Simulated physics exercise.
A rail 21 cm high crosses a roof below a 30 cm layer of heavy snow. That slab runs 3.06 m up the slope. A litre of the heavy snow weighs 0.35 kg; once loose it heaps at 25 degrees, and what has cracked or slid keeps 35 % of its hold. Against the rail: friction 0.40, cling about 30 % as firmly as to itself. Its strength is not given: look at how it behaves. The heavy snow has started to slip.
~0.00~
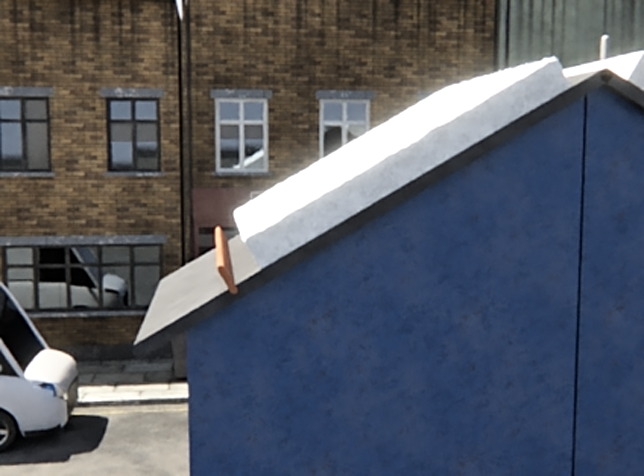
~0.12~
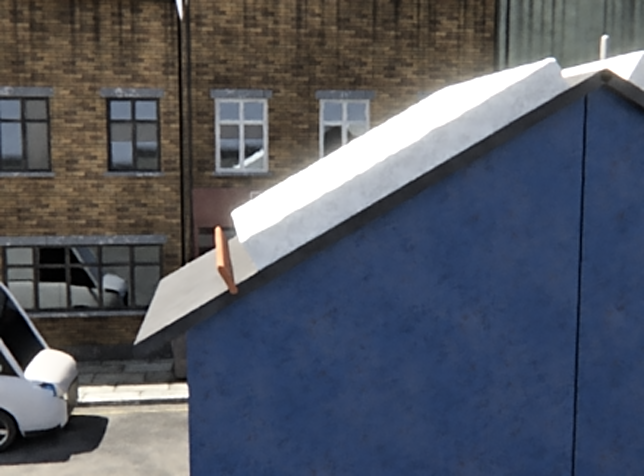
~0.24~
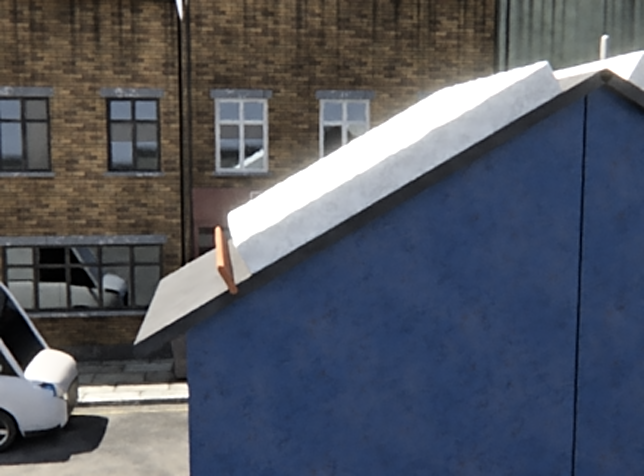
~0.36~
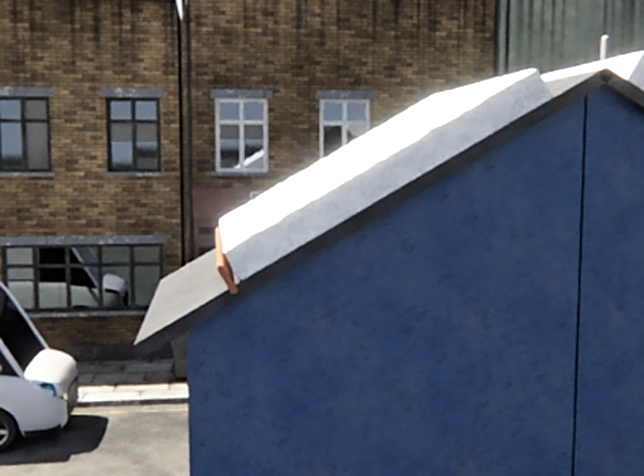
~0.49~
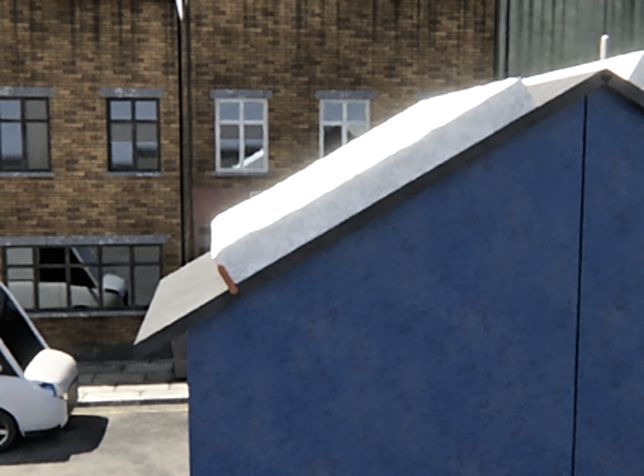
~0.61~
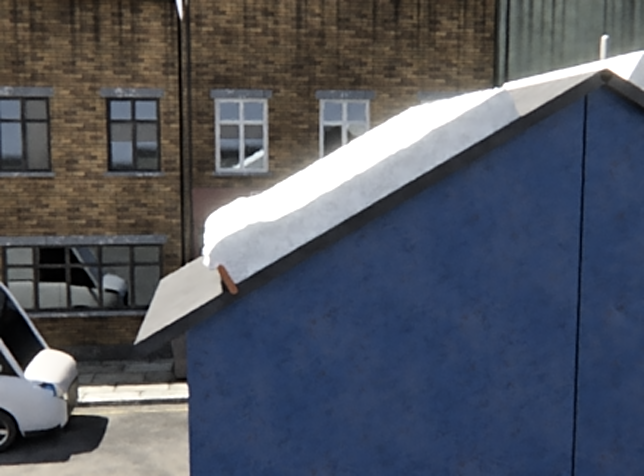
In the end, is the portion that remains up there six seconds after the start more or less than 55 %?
The portion that remains up there six seconds after the start is more than 55 %.
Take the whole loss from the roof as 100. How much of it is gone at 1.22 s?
Some 0 per cent.
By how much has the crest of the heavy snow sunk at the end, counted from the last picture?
About 0.4 m.
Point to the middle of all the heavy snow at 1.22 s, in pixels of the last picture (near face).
Around (295, 225).
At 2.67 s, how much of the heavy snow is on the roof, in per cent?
About 70 %.
By 1.22 s, 99 % of the snow is on the roof.
By 1.95 s, 79 % of the snow is on the roof.
By 2.67 s, 70 % of the snow is on the roof.
By 3.40 s, 70 % of the snow is on the roof.
By 6.00 s, at the end, 70 % of the snow is on the roof.
